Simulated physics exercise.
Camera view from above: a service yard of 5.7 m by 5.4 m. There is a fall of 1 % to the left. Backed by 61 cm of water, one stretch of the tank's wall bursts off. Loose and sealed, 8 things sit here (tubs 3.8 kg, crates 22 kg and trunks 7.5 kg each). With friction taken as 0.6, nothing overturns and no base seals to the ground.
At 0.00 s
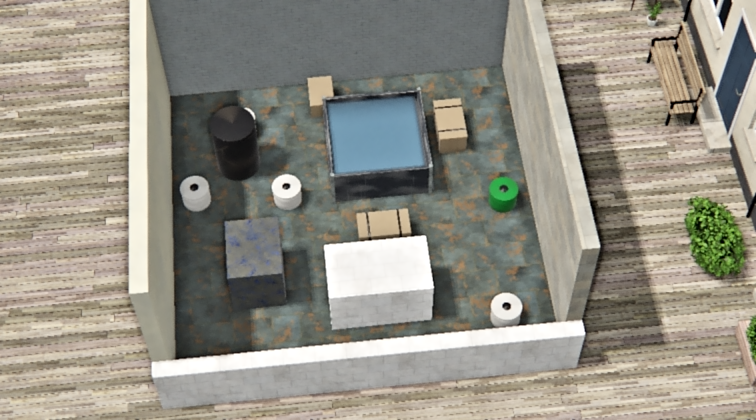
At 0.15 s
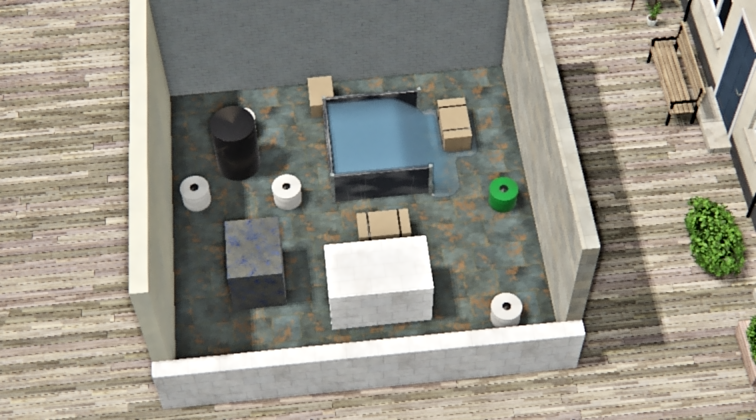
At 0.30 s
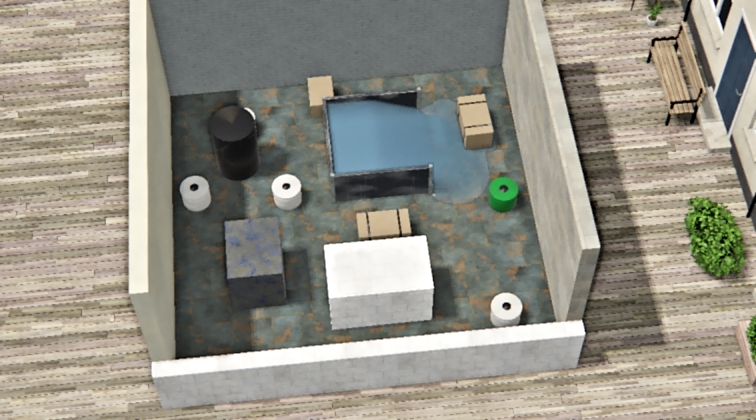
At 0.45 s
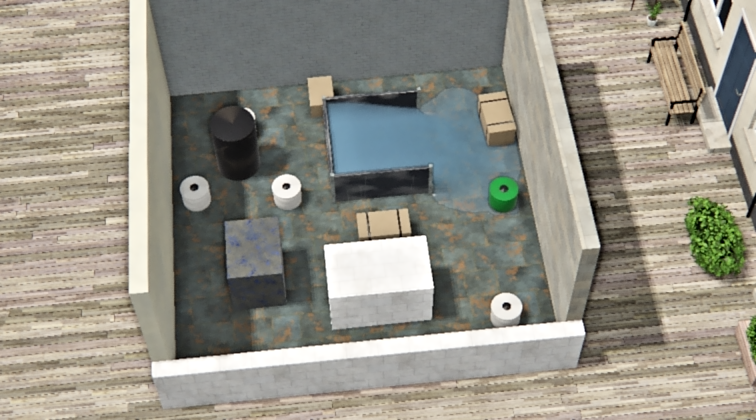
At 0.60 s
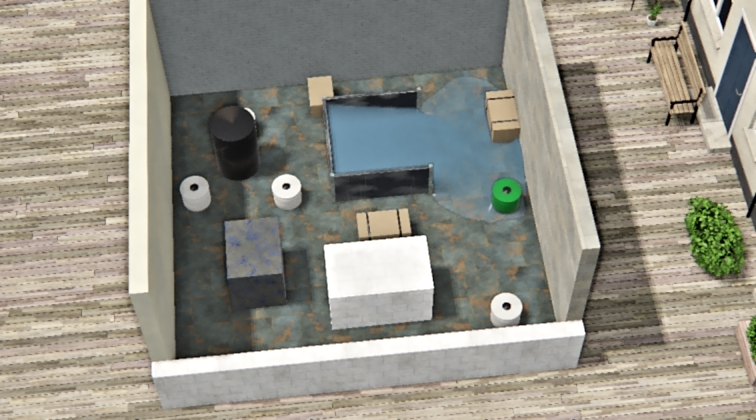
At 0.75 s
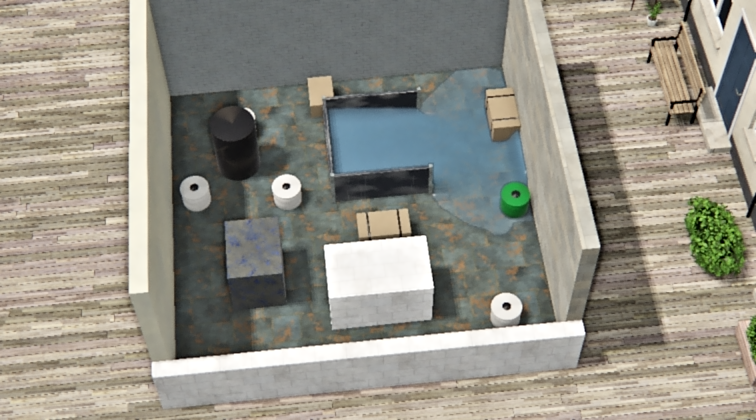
Water pours from the tank's open right side, pushing a crate right, then nudging the green tub.
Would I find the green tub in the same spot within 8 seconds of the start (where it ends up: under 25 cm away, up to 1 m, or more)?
Washed away.
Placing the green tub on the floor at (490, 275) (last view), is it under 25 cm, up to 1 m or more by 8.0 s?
Well, it is shoved a long way.
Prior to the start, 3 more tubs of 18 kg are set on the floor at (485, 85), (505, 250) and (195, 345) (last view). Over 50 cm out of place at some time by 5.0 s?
Spot by spot, in turn: Exceeds it, exceeds it, falls short.
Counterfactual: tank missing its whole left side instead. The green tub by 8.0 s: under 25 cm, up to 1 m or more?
Then the green tub slides a little.
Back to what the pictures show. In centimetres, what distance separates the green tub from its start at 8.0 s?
Measured offset: Near 550 cm.
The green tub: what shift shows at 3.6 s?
Shift by then: About 250 cm.
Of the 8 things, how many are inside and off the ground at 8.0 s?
Then: 7.
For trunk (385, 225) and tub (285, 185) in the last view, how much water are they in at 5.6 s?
Around 2 cm and 1 cm.
After 1.6 s the green tub is near (514, 264), 1.4 m from its start, aground; 1 afloat.
After 3.6 s the green tub is near (446, 311), 2.5 m from its start, afloat; 3 afloat.
After 5.6 s the green tub is near (343, 334), 3.6 m from its start, afloat; 5 afloat.
After 8.0 s the green tub is near (187, 333), 5.4 m from its start, afloat; 7 afloat.
